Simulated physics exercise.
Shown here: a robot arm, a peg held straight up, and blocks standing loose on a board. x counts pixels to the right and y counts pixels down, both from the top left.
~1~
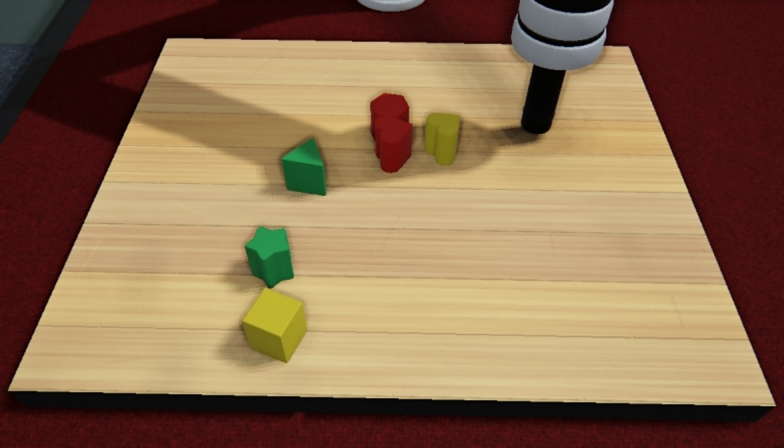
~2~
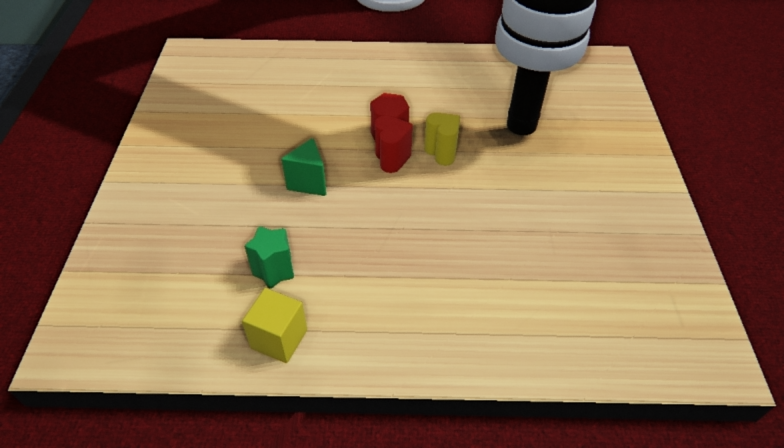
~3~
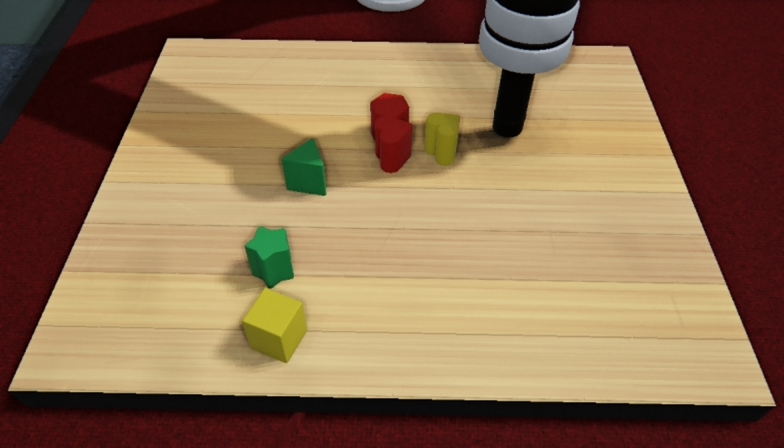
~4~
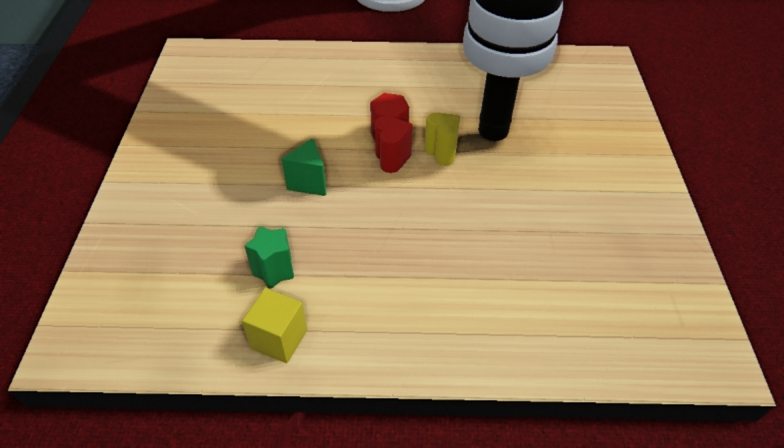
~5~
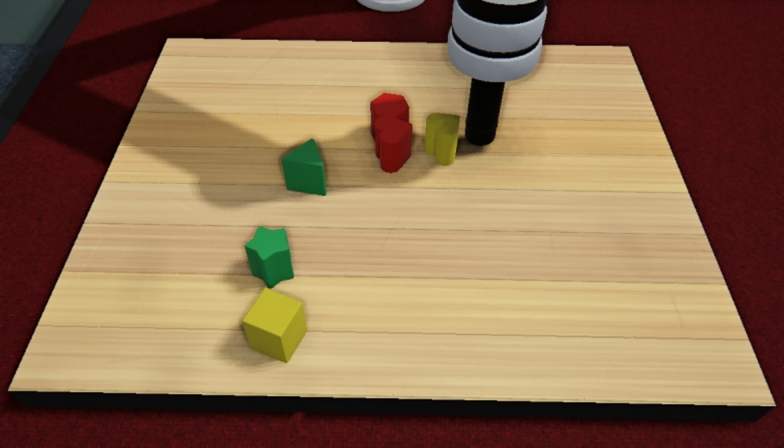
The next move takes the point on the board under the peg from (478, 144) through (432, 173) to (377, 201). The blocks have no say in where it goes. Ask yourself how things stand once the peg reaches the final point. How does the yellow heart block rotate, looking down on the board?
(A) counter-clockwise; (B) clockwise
Answer: B.
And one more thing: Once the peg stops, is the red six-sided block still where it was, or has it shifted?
Stays put.
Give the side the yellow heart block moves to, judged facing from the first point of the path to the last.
With start-to-end as forward, it shifts right.
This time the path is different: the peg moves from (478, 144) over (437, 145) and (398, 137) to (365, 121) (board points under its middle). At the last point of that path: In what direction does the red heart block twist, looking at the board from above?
The turn is clockwise.
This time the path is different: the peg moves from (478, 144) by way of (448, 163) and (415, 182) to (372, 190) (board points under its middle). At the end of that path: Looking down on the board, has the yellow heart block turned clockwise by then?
Yes, I think so.
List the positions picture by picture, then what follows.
In the first frame, tip of the peg at (536, 126), middles of tops, red six-sided block at (390, 104), red heart block at (392, 128), yellow heart block at (445, 122).
In the second frame, peg at (521, 127), nothing pushed.
In the third frame, peg at (507, 129), nothing pushed.
In the fourth frame, peg at (493, 132), nothing pushed.
In the fifth frame, peg at (480, 137), red six-sided block at (390, 104), red heart block at (392, 128), yellow heart block at (445, 122).
On the path given first. One third of the way, peg at (448, 156); red heart block at (386, 128), turned 15° anticlockwise; yellow heart block at (419, 126), turned 30° clockwise.
Two thirds of the way, peg at (414, 174); red heart block at (384, 128), turned 20° anticlockwise; yellow heart block at (414, 125), turned 40° clockwise.
At the end, peg at (377, 193); red six-sided block unmoved; red heart block at (384, 128), turned 20° anticlockwise; yellow heart block at (414, 125), turned 40° clockwise.
